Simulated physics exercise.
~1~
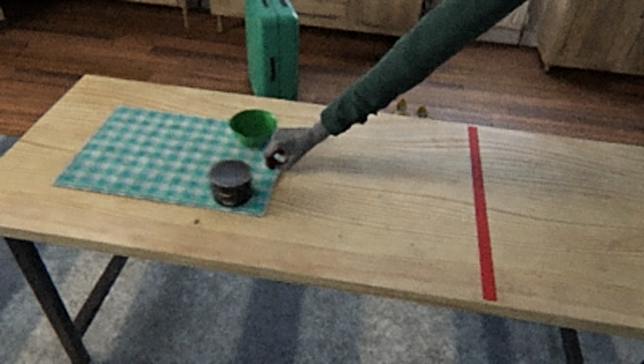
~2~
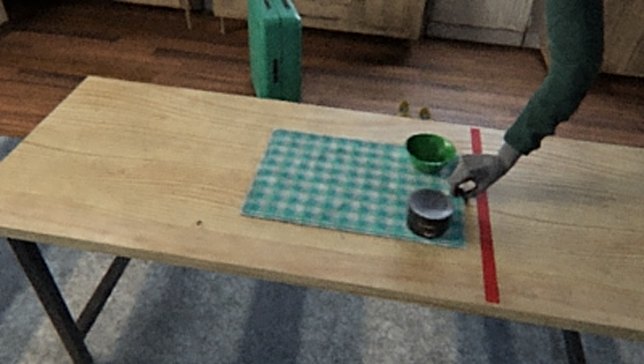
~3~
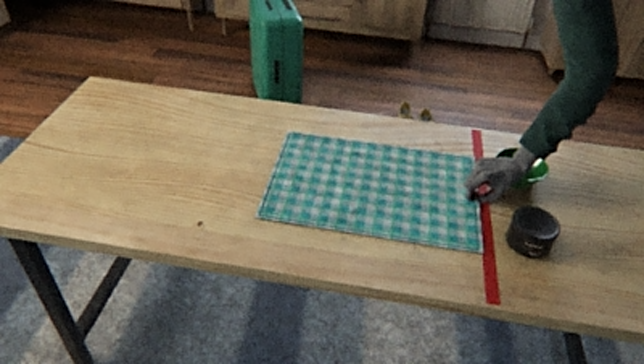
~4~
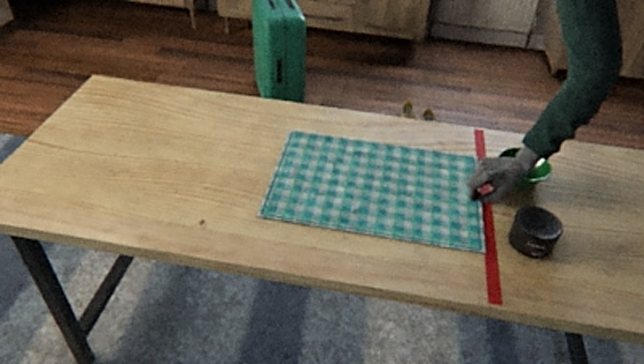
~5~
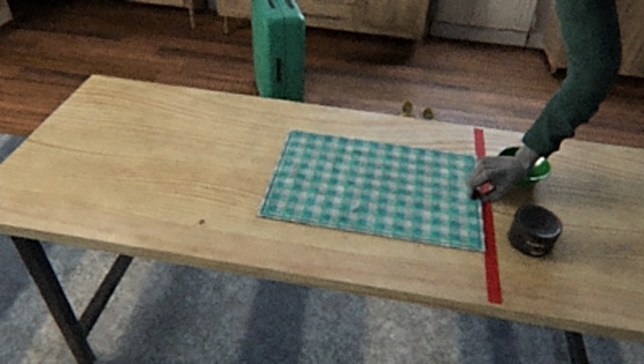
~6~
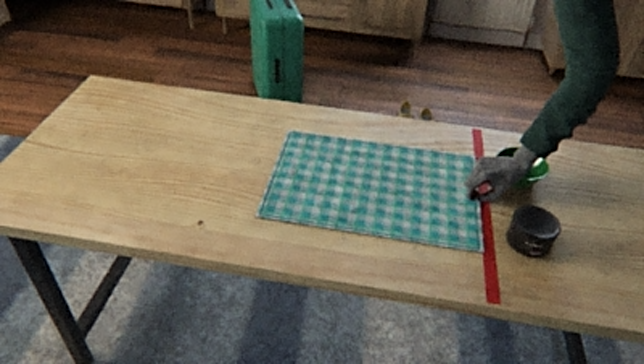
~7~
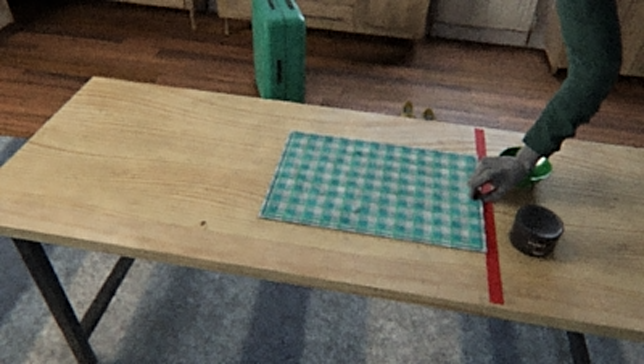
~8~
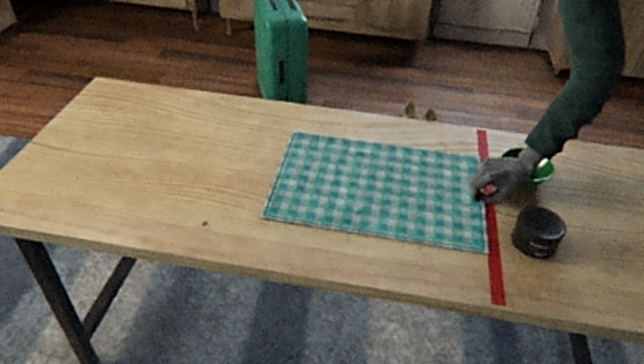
A turquoise checked place mat carrying a green bowl and a black tub was pulled right along a wooden table by a gloved hand until its edge reached the red tape, and both items slid off the front, coming to rest beyond it.
